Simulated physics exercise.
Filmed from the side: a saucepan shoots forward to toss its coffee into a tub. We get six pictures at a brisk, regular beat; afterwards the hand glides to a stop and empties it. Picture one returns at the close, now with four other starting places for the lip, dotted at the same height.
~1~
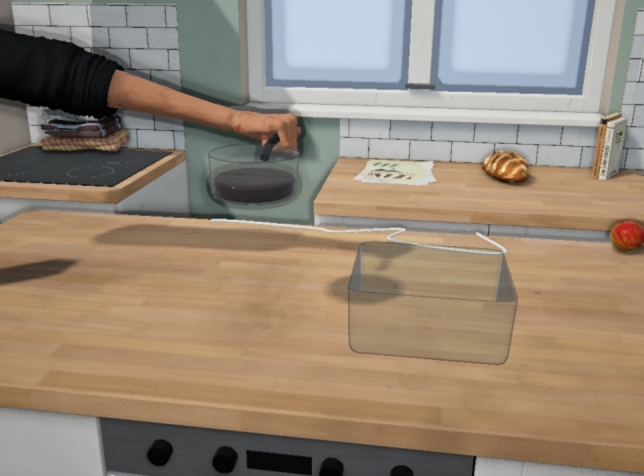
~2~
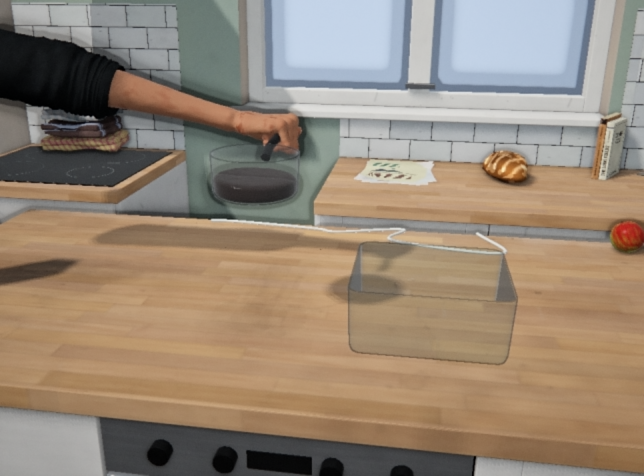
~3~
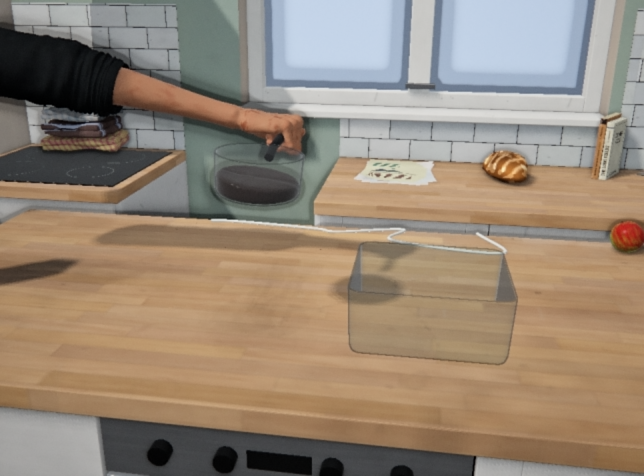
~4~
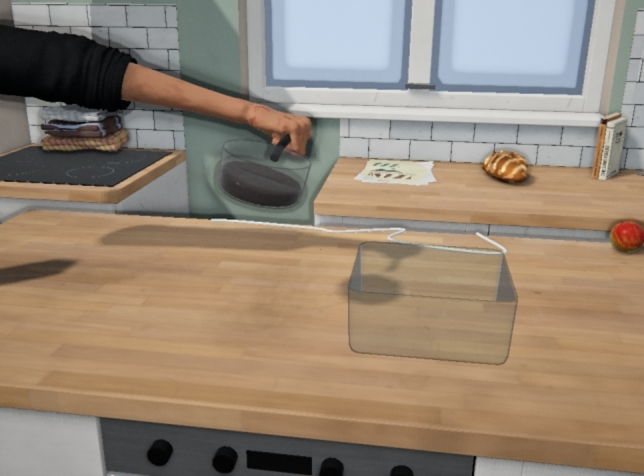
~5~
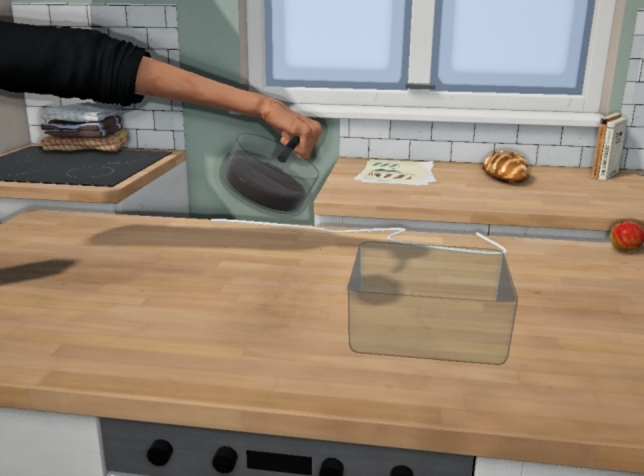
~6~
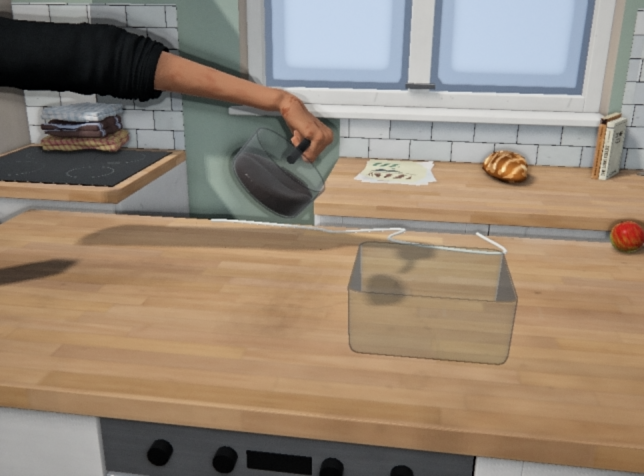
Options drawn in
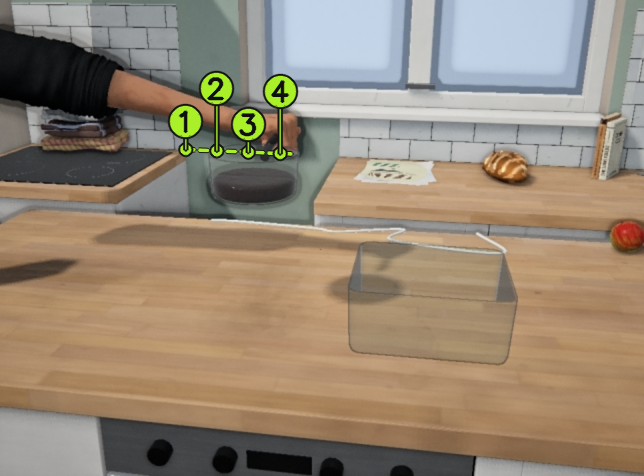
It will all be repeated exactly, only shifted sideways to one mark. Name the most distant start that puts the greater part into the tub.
The limit is 4.
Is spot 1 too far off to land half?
Yes, it does.
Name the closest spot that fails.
It is 3.
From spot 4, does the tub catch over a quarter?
Yes.
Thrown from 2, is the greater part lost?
Yes, it does.
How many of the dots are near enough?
One of the four.
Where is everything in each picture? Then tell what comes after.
The first frame shows upright, lip at (296, 154); tub from (348, 349) to (508, 362); nothing has left yet.
The second frame shows upright, lip at (297, 154); nothing has left yet.
The third frame shows tipped about 4°, lip at (302, 157); nothing has left yet.
The fourth frame shows tipped about 13°, lip at (309, 164); nothing has left yet.
The fifth frame shows tipped about 26°, lip at (317, 175); nothing has left yet.
The sixth frame shows tipped about 42°, lip at (324, 188); nothing has left yet.
On the marked copy, 1 at (185, 149); 2 at (216, 150); 3 at (248, 152); 4 at (280, 153).
With 1, about 0 % lands in the tub, 100 % falls short.
With 2, about 0 % lands in the tub, 98 % falls short.
With 3, about 5 % lands in the tub, 93 % falls short.
With 4, about 79 % lands in the tub, 8 % falls short and 14 % goes beside or beyond.
